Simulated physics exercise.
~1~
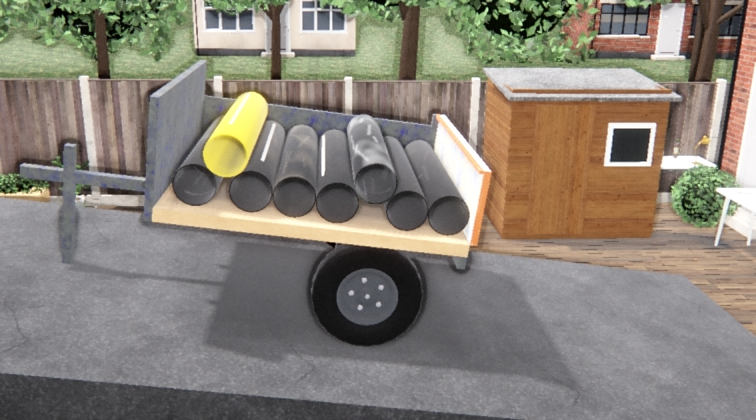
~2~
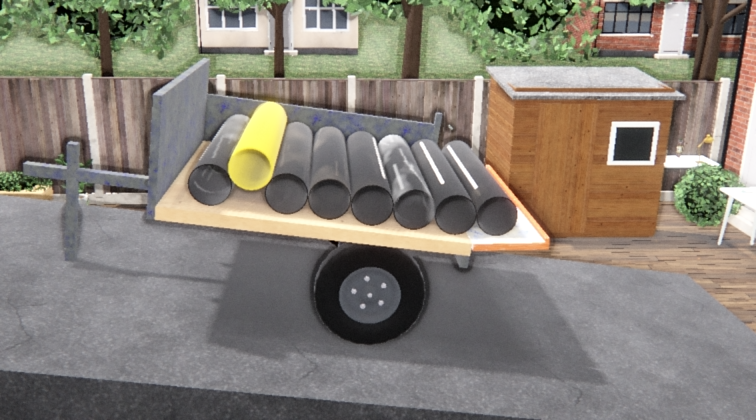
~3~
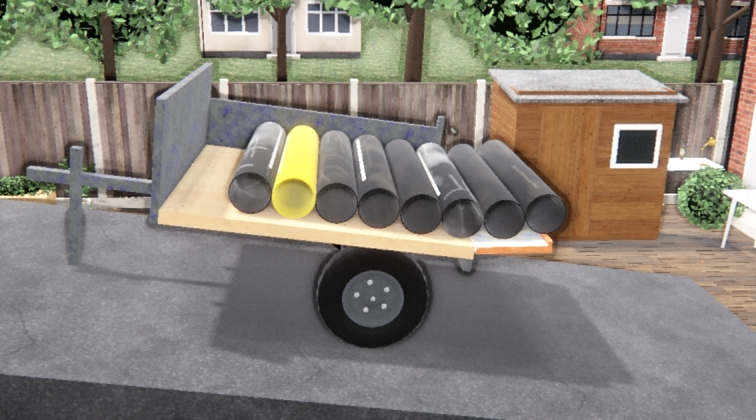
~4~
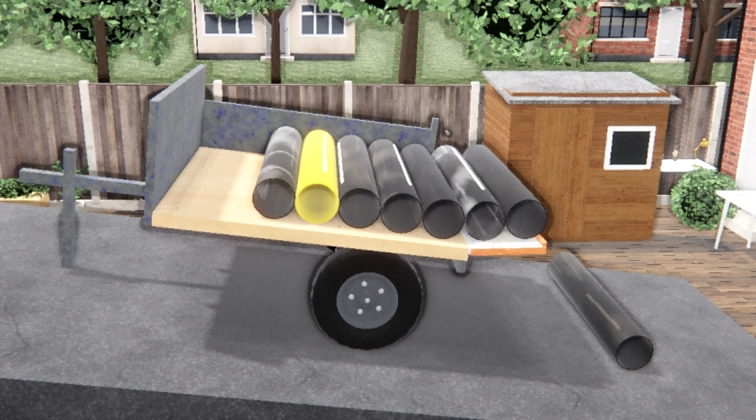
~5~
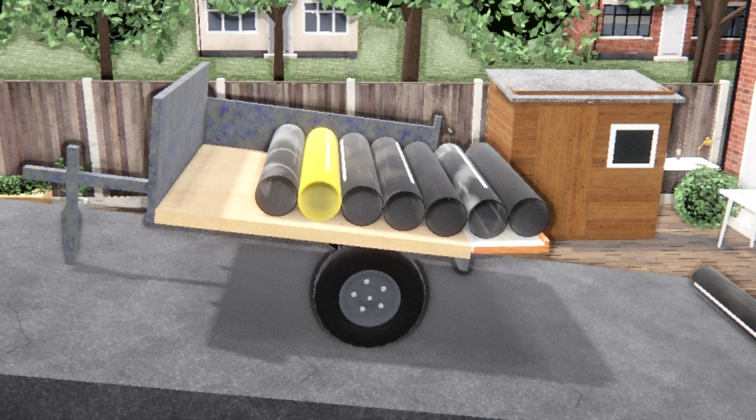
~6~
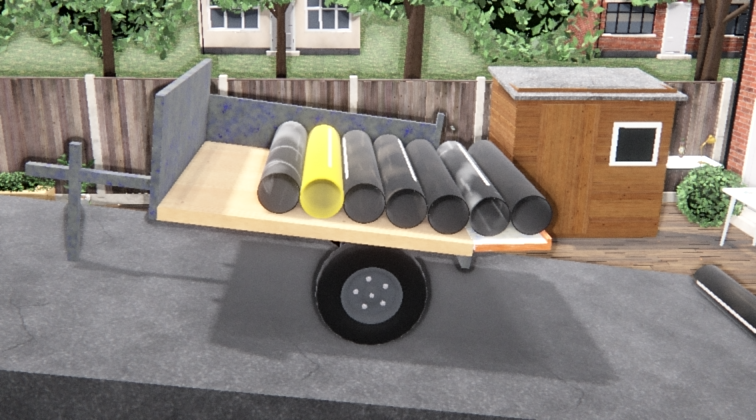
Eight pipes, one yellow and the rest dark, roll right along a sloping trailer bed as its tailgate swings down; one dark pipe drops to the ground and rolls away to the right, while the yellow pipe and the others come to rest on the trailer.
